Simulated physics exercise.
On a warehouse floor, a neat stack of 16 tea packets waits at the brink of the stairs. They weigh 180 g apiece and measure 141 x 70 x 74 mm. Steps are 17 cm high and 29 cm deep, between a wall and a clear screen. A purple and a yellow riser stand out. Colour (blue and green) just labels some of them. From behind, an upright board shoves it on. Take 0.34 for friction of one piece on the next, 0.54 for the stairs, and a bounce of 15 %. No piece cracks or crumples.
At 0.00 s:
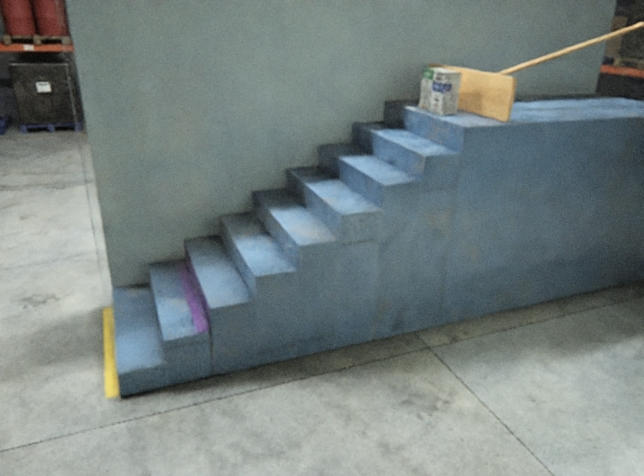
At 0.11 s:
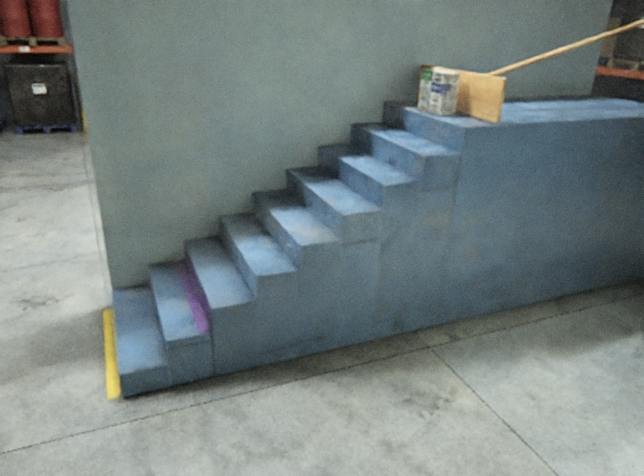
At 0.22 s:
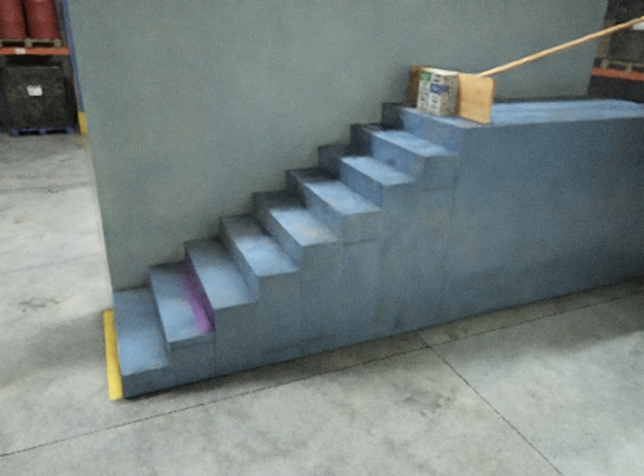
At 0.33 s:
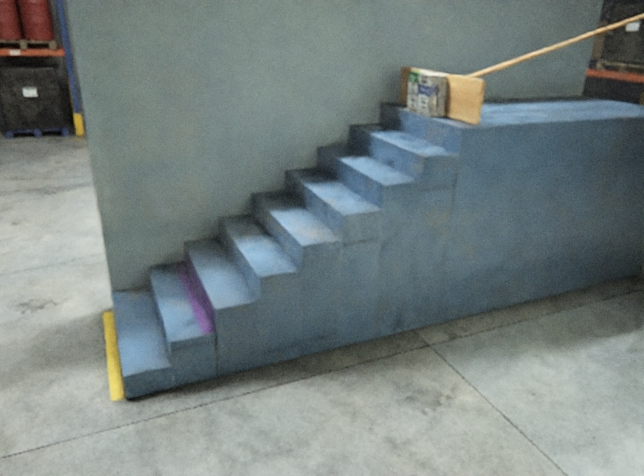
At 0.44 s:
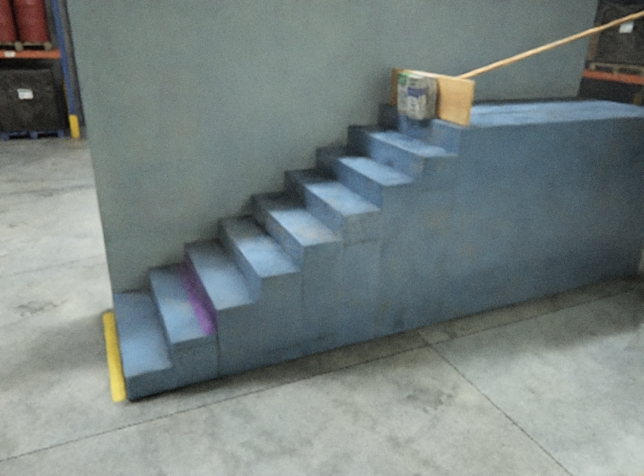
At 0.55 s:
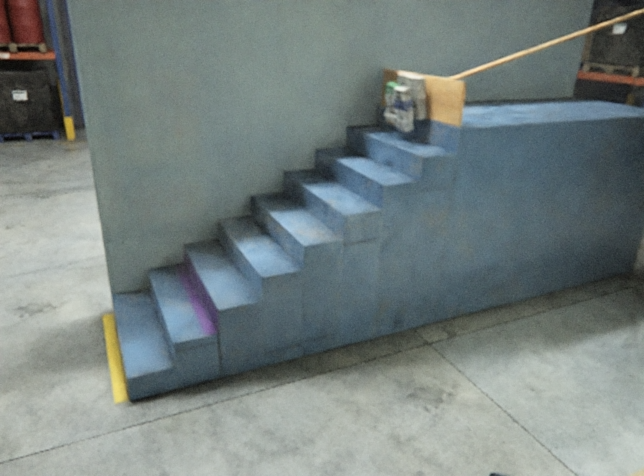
In the video, a board on a long pole pushes a small stack of packets leftward along a blue platform to the top of a staircase, where the packets begin to tilt and dip over the edge of the top step.
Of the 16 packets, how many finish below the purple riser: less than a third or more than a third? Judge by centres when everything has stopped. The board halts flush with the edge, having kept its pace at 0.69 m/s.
Ending below the purple riser: Less than a third.
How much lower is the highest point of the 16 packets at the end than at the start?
Some 31 cm lower.
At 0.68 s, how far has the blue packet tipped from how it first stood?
Roughly 40°.
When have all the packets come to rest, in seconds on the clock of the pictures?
Near 3.0 s.
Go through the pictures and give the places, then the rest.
In the first picture (each place is the centre of the face we see best; the camera moves round a little), board (514, 87) 37 cm from the edge; purple riser, near end, (200, 324); yellow riser, near end, (111, 387); green packet (428, 74); blue packet (438, 87); all in place.
In the second picture, board (504, 88) 30 cm from the edge; blue packet (437, 88).
In the third picture, board (493, 89) 22 cm from the edge; green packet (425, 76).
In the fourth picture, board (483, 90) 15 cm from the edge; blue packet (424, 90) moved 9 cm; green packet (413, 77) moved 9 cm; 16 have shifted.
In the fifth picture, board (473, 91) 7 cm from the edge; blue packet (413, 93) tilted 6°; green packet (402, 79) tilted 5°; steepest lean 8°, the packet at (413, 113); 16 have shifted.
In the sixth picture, board (464, 91) 12 mm from the edge; purple riser, near end, (208, 326); yellow riser, near end, (120, 393); blue packet (399, 105) tilted 13°, 9 cm lower; green packet (389, 90) tilted 13°, 7 cm lower; steepest lean 16°, the packet at (409, 116); 16 have shifted.
By 0.68 s, none of the 16 packets below the purple riser, 16 disturbed; blue packet tilted 40°, 18 cm lower; green packet tilted 23°, 16 cm lower.
By 1.00 s, none of the 16 packets below the purple riser, 16 disturbed; green packet on its side; blue packet on its side.
By 1.82 s, 1 of the 16 packets below the purple riser; green packet upside down; blue packet on its side.
When it is over (3.0 s), 2 of the 16 packets below the purple riser; green packet upside down; blue packet on its side. That is 12 per cent. In pixels of the last frame, middles, green packet near (286, 211), blue packet near (362, 162).
